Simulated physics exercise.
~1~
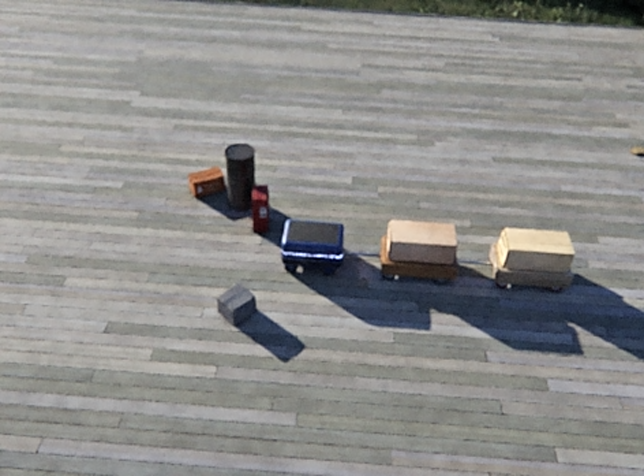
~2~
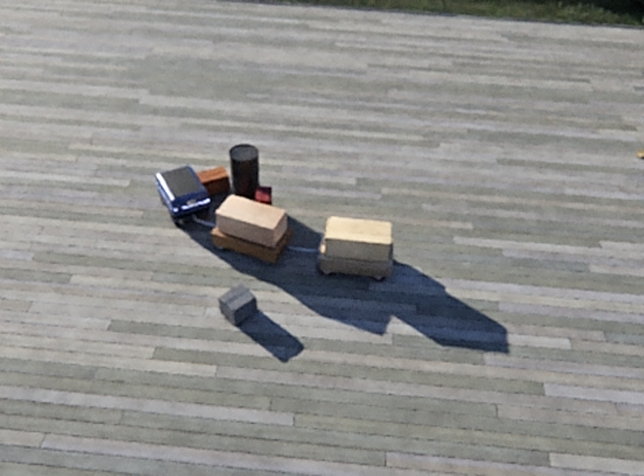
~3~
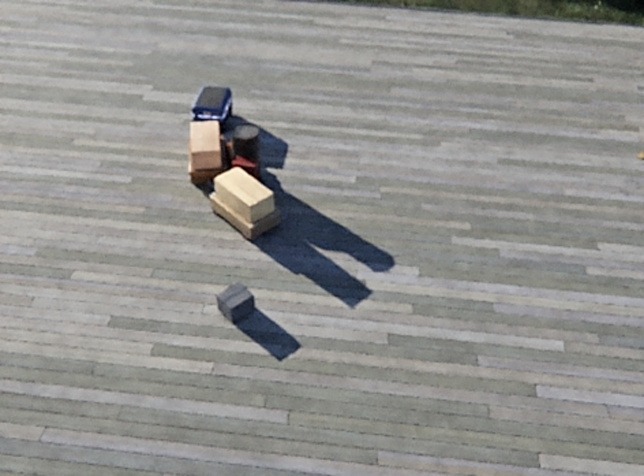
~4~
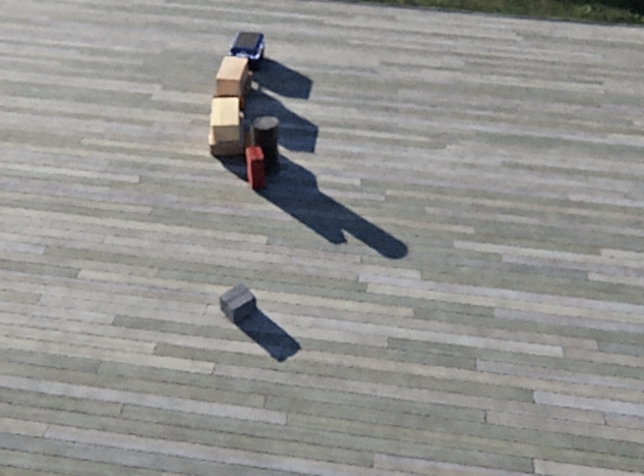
The video shows a blue tug pulling two loaded carts left across a plank floor, then curving toward the top as an orange box, black drum and red box get shifted. The train ends heading up beside the upright drum and red box, while a grey box stays put.
